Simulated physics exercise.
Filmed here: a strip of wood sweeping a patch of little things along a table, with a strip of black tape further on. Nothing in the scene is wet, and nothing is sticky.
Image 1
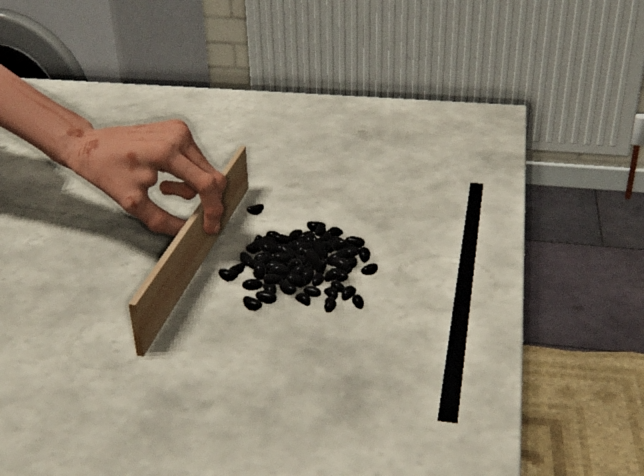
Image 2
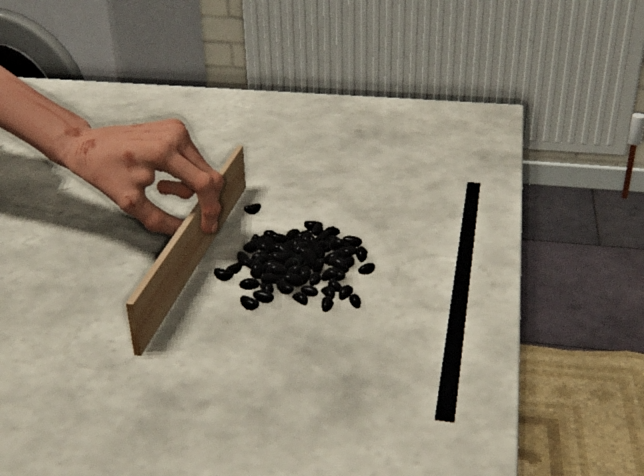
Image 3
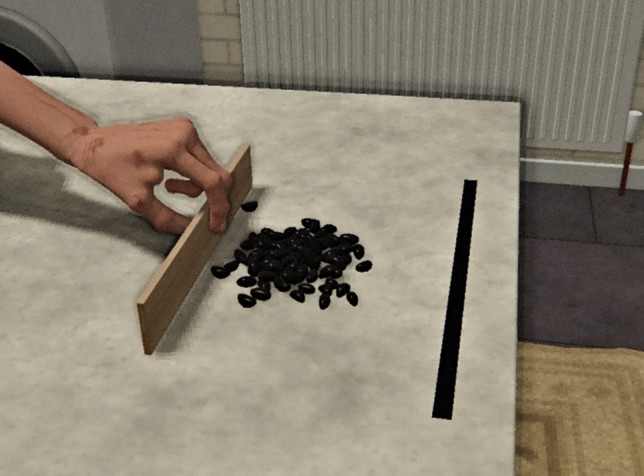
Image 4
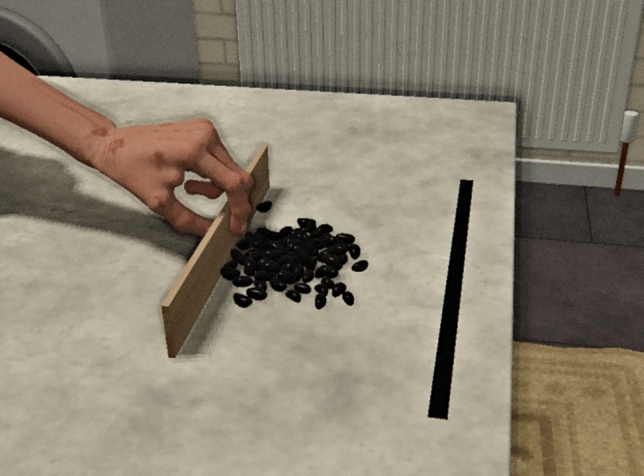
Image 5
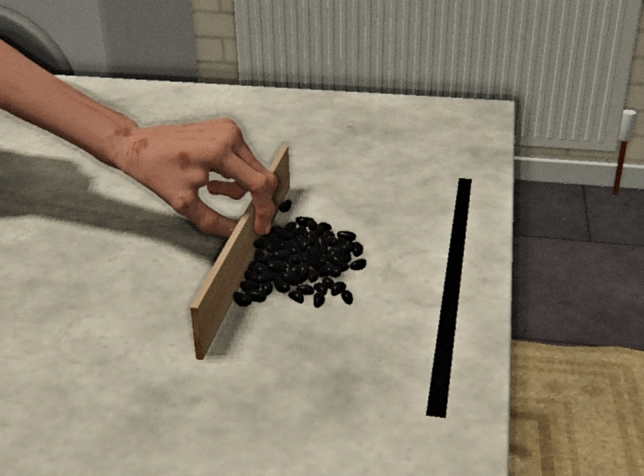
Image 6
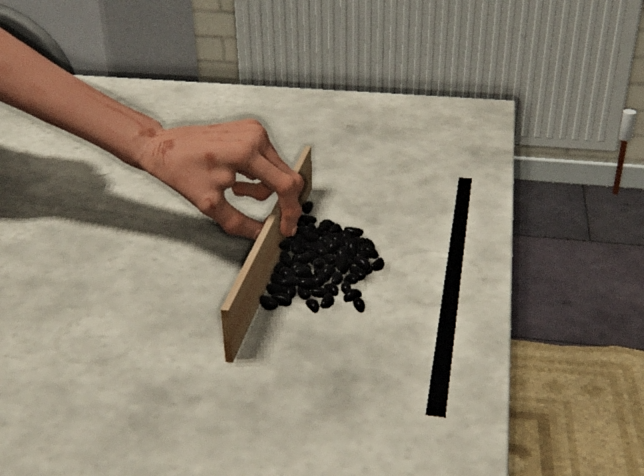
A heap of shiny black beans sits on a mottled pale grey tabletop, seen from above at an angle, with a ribbed radiator, dark floor tiles and a tan rug beyond. At left, a hand holds an upright strip of wood, and a black tape strip lies near the table's right edge. After resting briefly, the hand sweeps the wood rightward, bunching and pushing the beans, as the view shifts slightly.
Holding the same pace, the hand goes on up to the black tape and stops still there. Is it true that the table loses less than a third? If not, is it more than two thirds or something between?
Somewhere in between.
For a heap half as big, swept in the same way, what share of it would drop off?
It should be about 30 percent.
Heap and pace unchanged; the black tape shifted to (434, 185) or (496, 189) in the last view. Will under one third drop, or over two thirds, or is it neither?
For the first place it's less than a third, and for the second it's beyond two thirds.
Just after the last frame, strip of wood still moving, near (373, 223); heap all on the table, its front near (470, 275).
A moment on, strip of wood stopped at the black tape; heap roughly a third over the edge.
Further on, strip of wood stopped at the black tape; heap roughly half over the edge.
When it is over, strip of wood stopped at the black tape; heap roughly half over the edge.
